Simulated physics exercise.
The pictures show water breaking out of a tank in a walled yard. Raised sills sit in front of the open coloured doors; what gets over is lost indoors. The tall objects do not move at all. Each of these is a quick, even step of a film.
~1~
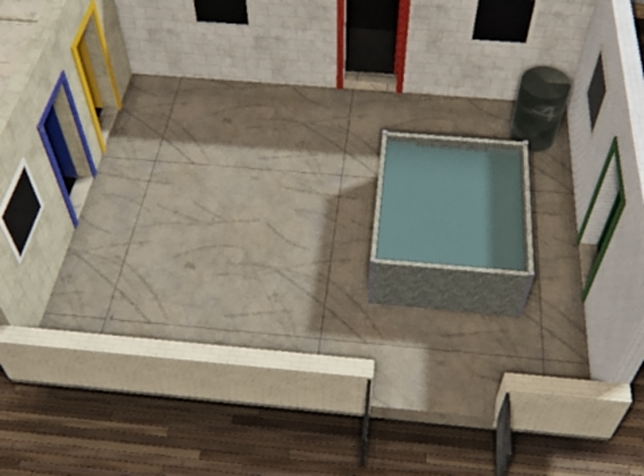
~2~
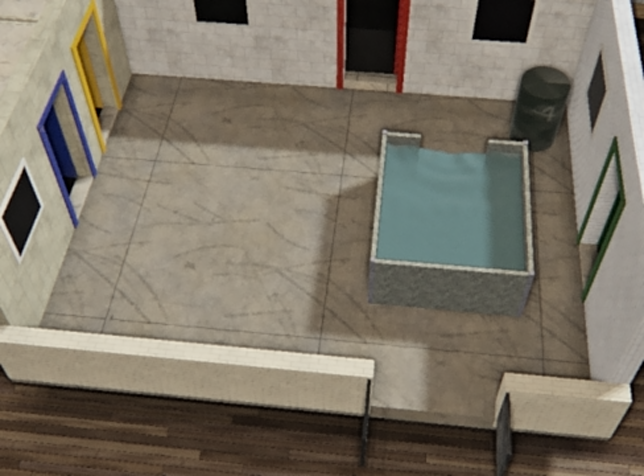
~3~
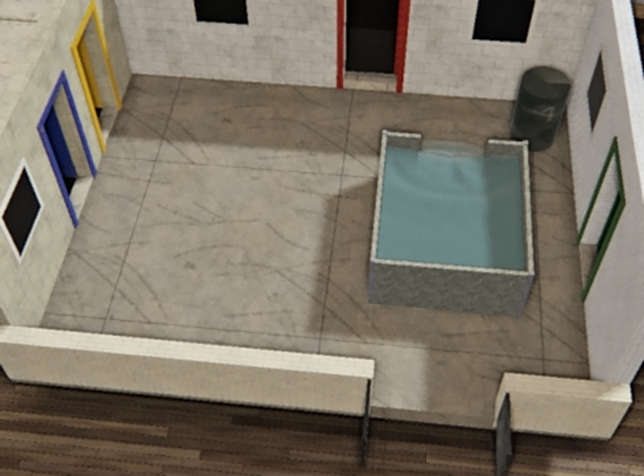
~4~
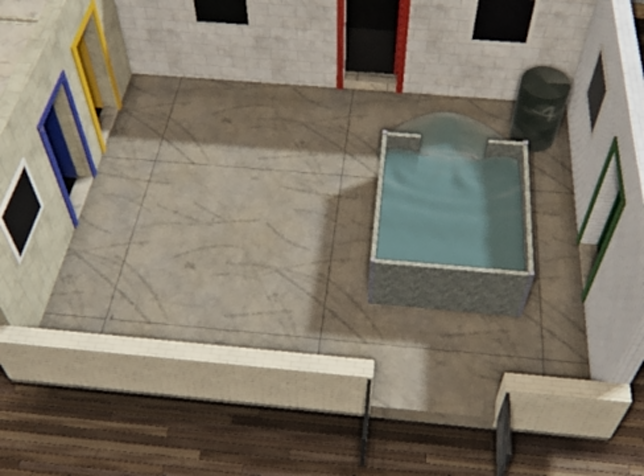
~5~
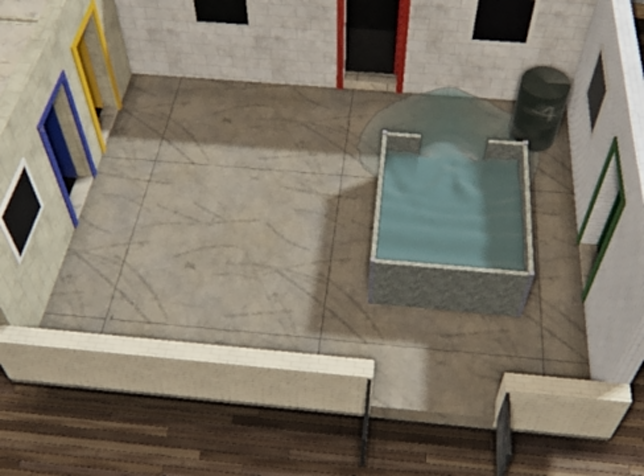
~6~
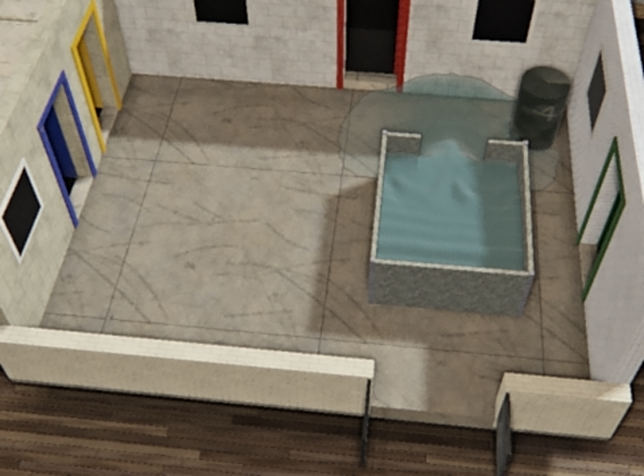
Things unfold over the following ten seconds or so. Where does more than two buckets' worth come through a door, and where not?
My prediction: The yellow door breaks the limit for sure; the red door breaks the limit for sure; the green door respects the limit for sure; the blue door breaks the limit for sure.
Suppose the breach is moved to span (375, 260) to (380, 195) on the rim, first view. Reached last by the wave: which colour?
Answer: The one in green.
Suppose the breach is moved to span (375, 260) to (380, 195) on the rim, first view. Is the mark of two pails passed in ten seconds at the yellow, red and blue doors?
Taking them in turn, the yellow door overshoots, the red door undershoots, and the blue door overshoots.
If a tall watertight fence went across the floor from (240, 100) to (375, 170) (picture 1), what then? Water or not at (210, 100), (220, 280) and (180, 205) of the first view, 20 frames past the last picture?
Taking the points in turn, they are inundated, high and dry and high and dry.
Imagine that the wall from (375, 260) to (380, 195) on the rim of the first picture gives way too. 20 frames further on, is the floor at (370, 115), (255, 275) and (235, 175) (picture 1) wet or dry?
Taking the spots in turn: Untouched, swamped and swamped.
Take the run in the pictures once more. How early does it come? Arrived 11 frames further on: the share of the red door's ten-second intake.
It should be near 55 percent of the ten-second total.
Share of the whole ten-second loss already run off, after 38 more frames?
Near 55 in a hundred, I reckon.
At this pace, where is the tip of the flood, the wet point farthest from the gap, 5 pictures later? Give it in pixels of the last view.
Pixel estimate: (254, 86).
A moment on, water covers 20 % of the floor; the yellow door not reached, the red door under two buckets in, the green door not reached, the blue door not reached.
Next, water covers 30 % of the floor; the yellow door not reached, the red door over two buckets in, the green door not reached, the blue door not reached.
Then, water covers 55 % of the floor; the yellow door over two buckets in, the red door over two buckets in, the green door wet at the sill, nothing in, the blue door wet at the sill, nothing in.
Later, water covers 85 % of the floor; the yellow door far over two buckets in, the red door over two buckets in, the green door wet at the sill, nothing in, the blue door over two buckets in.
In the end, water covers 95 % of the floor; the yellow door far over two buckets in, the red door over two buckets in, the green door under two buckets in, the blue door over two buckets in.
